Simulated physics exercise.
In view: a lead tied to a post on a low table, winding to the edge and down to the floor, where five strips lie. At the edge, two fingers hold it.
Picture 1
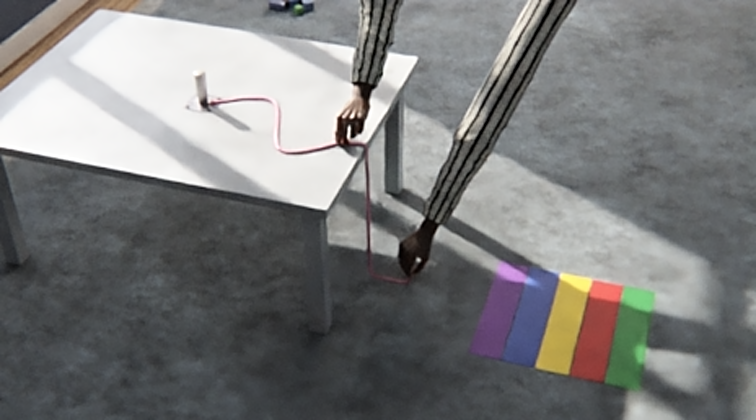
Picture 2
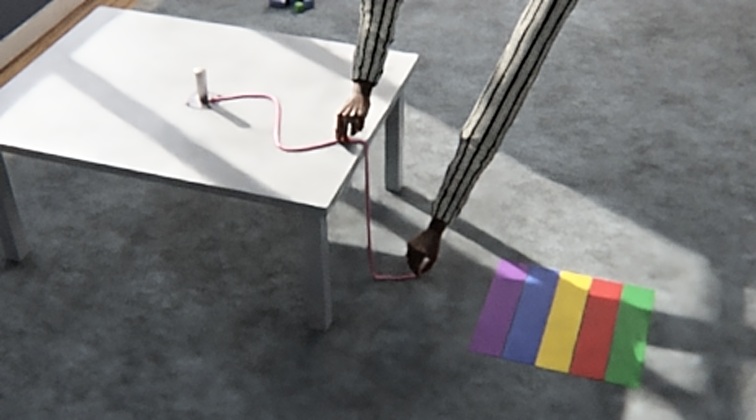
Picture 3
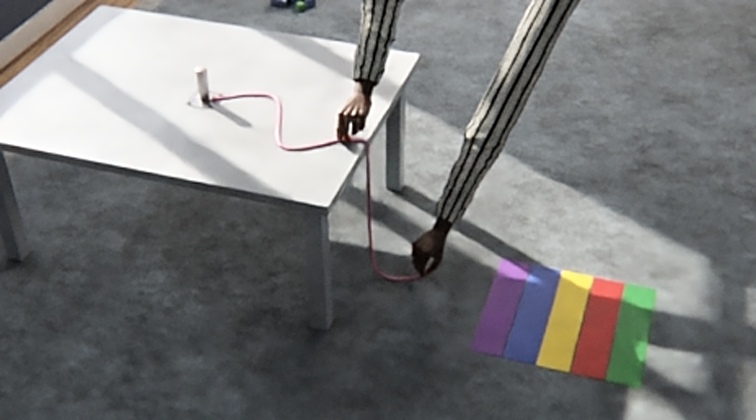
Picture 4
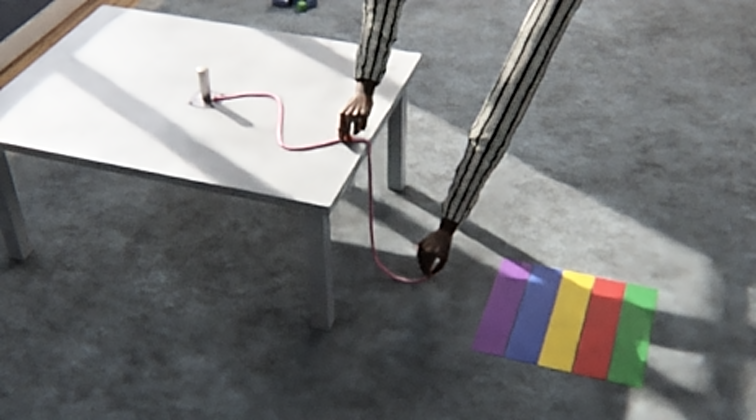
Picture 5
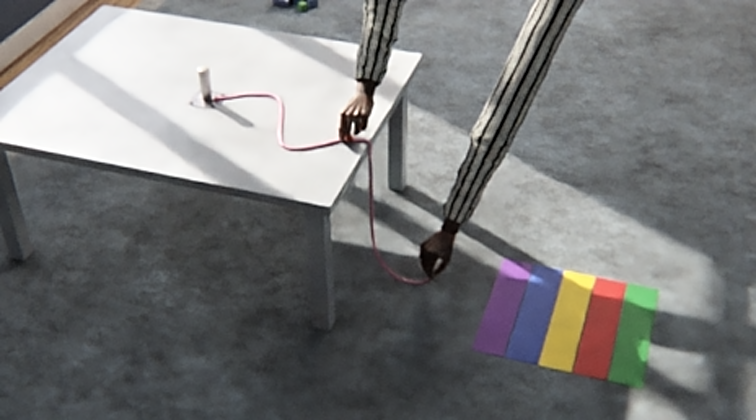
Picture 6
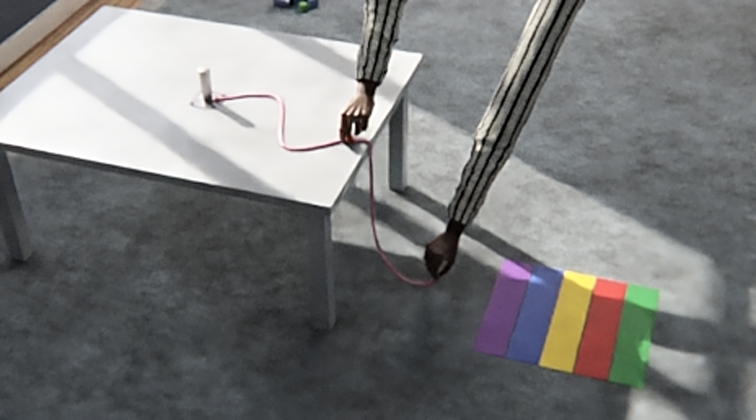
Hand in a striped sleeve drawing the end of a pink cord slightly right across grey floor, another holding it at table edge.
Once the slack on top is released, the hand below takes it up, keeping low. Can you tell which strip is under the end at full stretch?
Yes, the red one.
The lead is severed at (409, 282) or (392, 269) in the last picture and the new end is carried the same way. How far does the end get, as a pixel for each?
Try by try, around (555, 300) and (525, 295).
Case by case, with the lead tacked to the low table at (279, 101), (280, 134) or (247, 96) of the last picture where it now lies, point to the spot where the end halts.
Pixel places, try by try: (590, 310), (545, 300), (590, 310).
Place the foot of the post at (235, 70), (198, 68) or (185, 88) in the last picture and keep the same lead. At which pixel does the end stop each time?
Going through the tries, you get (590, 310), then (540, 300), then (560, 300).
Soon after, end near (541, 298); over blue.
Then, end near (580, 306); over yellow.
At full stretch, end near (602, 311); over red. It gets as far as the red strip.
